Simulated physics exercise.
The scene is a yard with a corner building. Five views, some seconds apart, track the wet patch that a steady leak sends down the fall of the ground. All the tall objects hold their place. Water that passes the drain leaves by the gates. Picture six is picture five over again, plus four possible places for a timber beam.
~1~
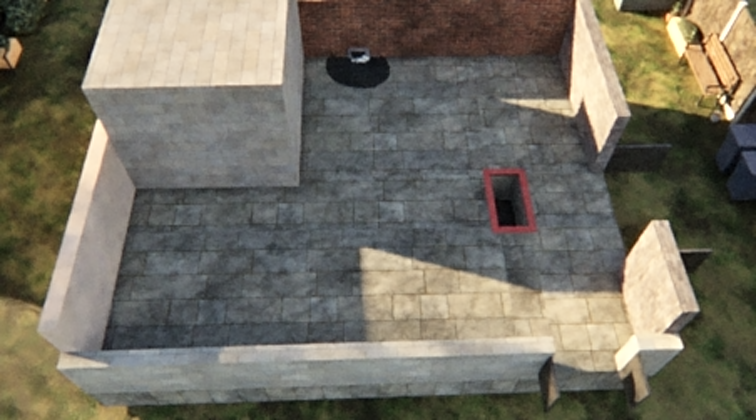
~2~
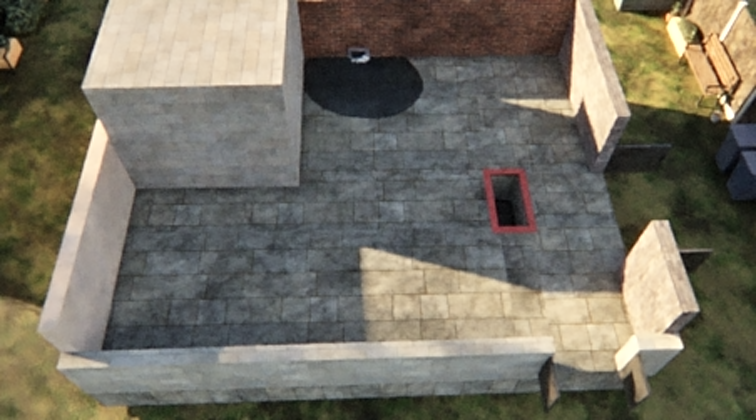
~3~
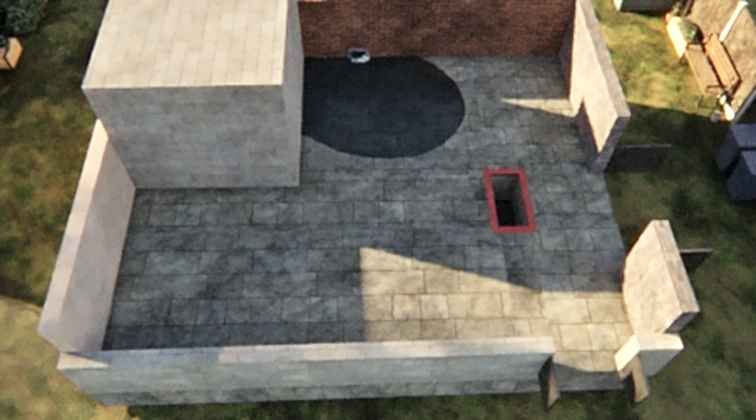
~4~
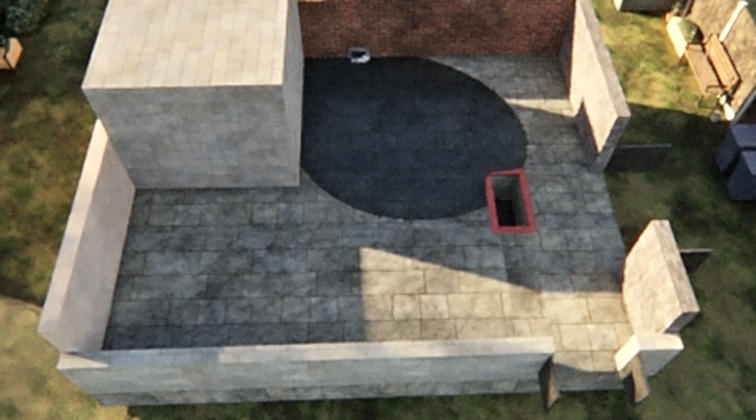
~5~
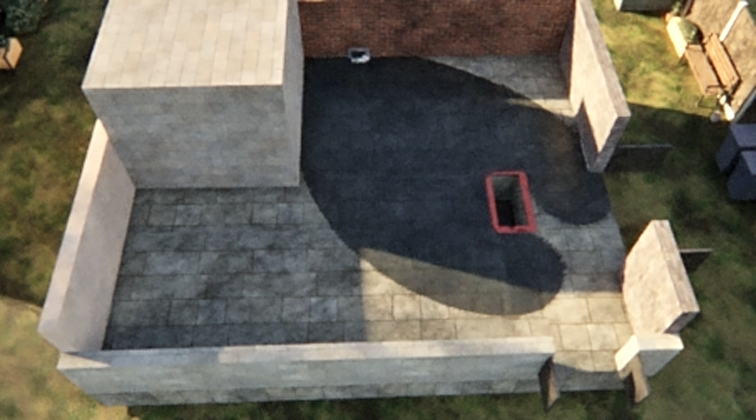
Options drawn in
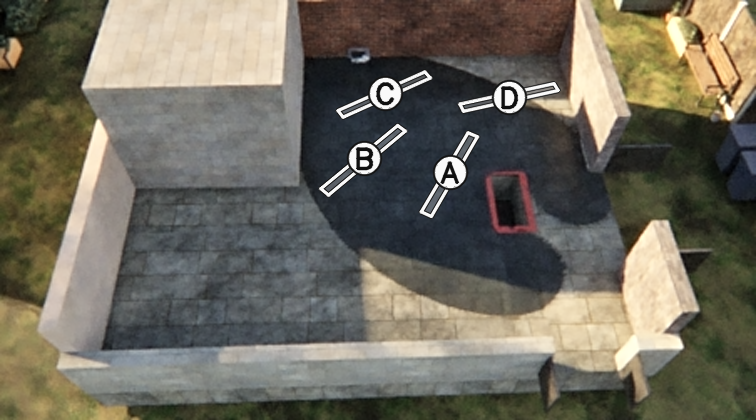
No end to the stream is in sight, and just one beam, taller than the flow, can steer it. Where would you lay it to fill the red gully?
D beats the others.
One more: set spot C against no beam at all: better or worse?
It is worse.
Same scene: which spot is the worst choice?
Here it is spot A.
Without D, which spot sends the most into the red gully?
Spot B.
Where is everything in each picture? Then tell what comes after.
Outfall at (358, 53); red gully at (509, 200); open gate at (603, 220); open gate at (577, 357); water covers 2 % of the ground and shows as far out as (385, 77); red gully still dry.
Water covers 7 % of the ground and shows as far out as (387, 112); red gully still dry.
Water covers 16 % of the ground and shows as far out as (411, 152); red gully still dry.
Water covers 30 % of the ground and shows as far out as (443, 216); red gully still dry.
Water covers 46 % of the ground and shows as far out as (549, 294); red gully taking water.
On the marked copy, A from (426, 214) to (472, 134); B from (324, 191) to (401, 128); C from (340, 113) to (427, 74); D from (461, 107) to (556, 87).
Choosing A, next to none of the stream runs into the red gully, about 99 % out by the gates.
Choosing B, about 23 % of the stream runs into the red gully, about 77 % out by the gates.
Choosing C, about 8 % of the stream runs into the red gully, about 92 % out by the gates.
Choosing D, about 36 % of the stream runs into the red gully, about 64 % out by the gates.
